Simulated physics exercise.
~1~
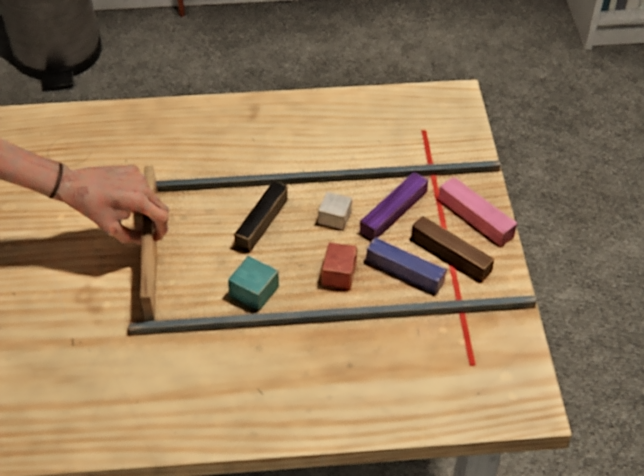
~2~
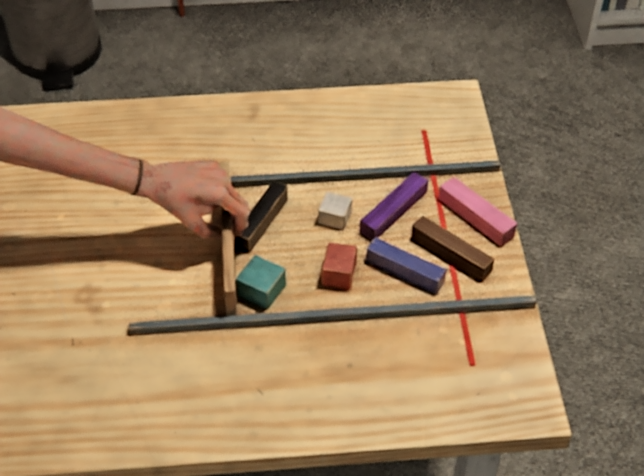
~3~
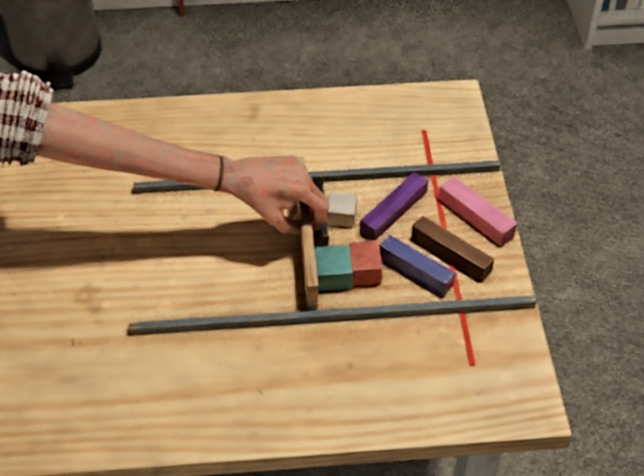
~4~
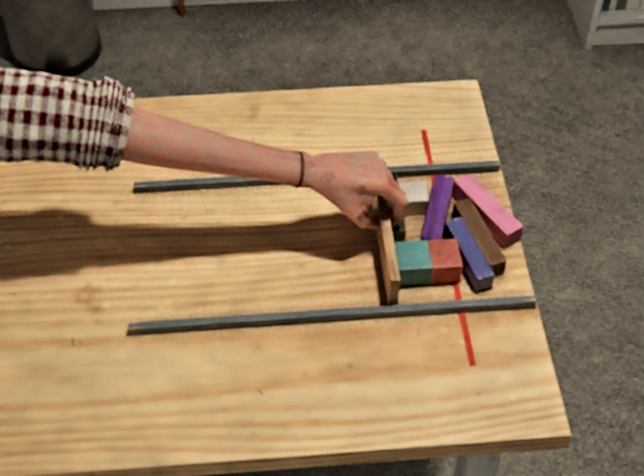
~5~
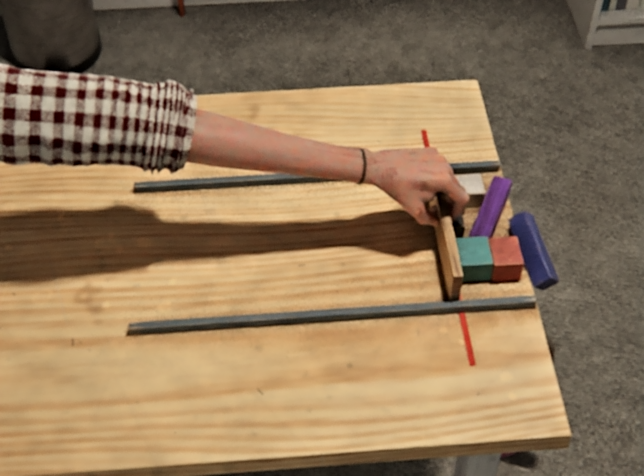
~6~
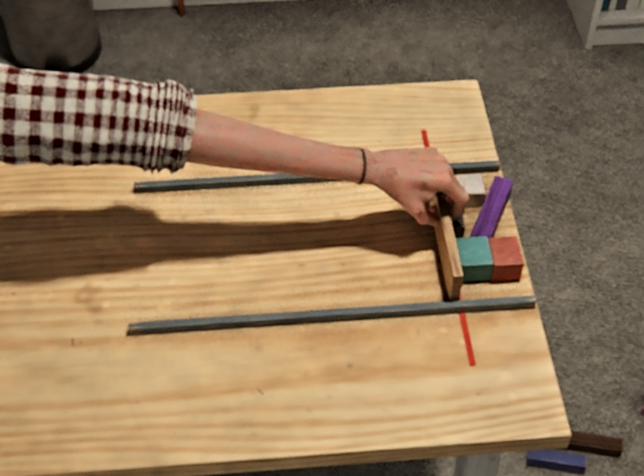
In this clip, a hand slides an upright wooden board rightward between two rails, pushing colored blocks together toward the table's edge. It stops near the red line after the pink, brown and blue bars go over the end, while the purple bar and smaller blocks remain on the table.
